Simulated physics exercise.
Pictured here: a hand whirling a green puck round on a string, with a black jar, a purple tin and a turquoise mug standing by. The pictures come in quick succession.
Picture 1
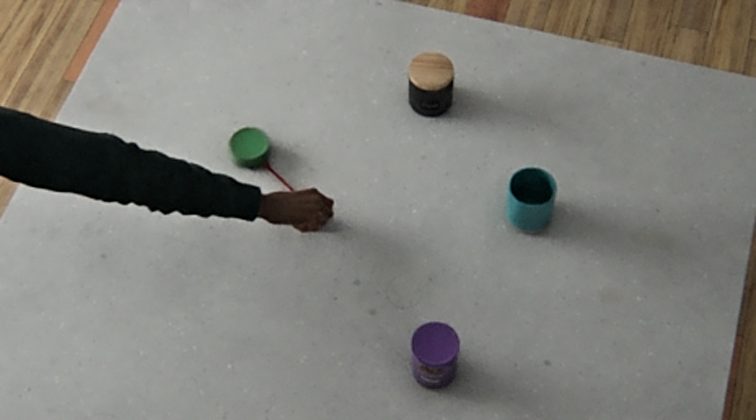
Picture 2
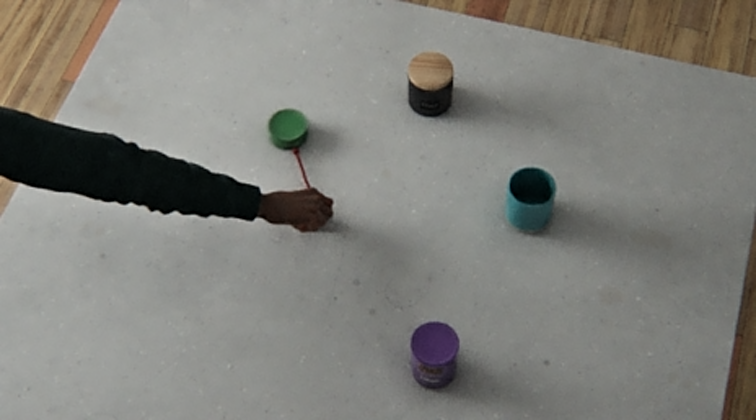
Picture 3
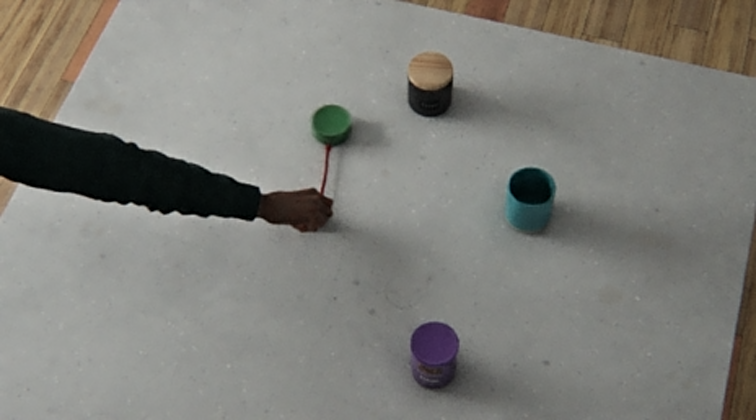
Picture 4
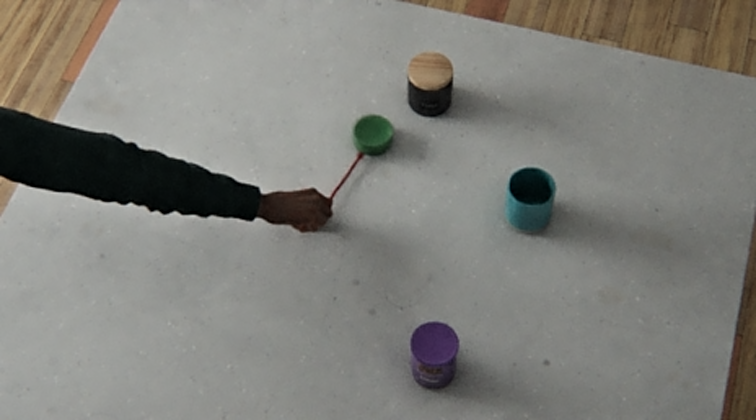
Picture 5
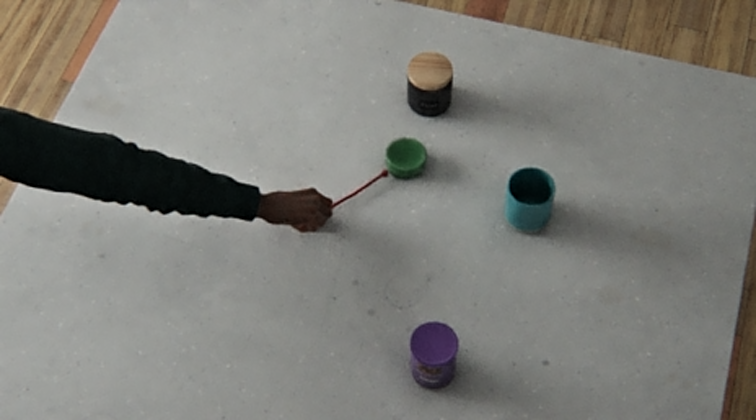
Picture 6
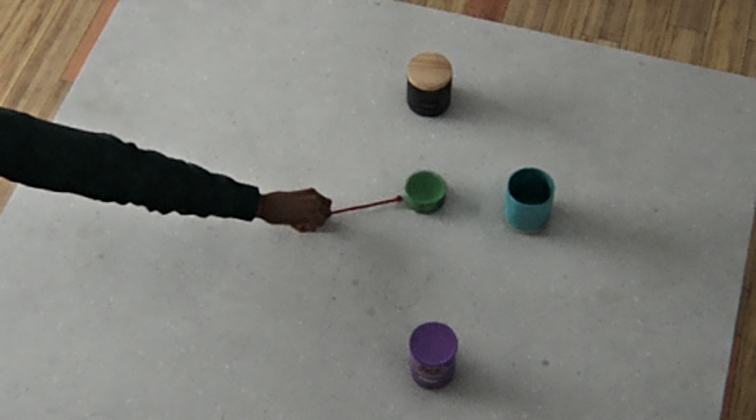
A pale grey, stone-like surface with wooden boards showing at its corners is seen from above at an angle, the view staying still. A dark-sleeved arm reaches in from the left, its hand holding a red string tied to a green puck, with a black jar with a wooden lid above, a turquoise mug at right and a purple tin below. The hand stays nearly in place while the puck swings clockwise from its upper left, over the top and round to its right.
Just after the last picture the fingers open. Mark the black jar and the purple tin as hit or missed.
Marks: Black jar: Missed; purple tin: Hit.
Then, 0.08 s past the final frame, puck near (435, 268).
Then, 0.20 s past the final frame, puck near (446, 331); purple tin pushed aside.
When it is over, puck near (449, 336); purple tin pushed aside. The black jar escapes it and the purple tin is struck.
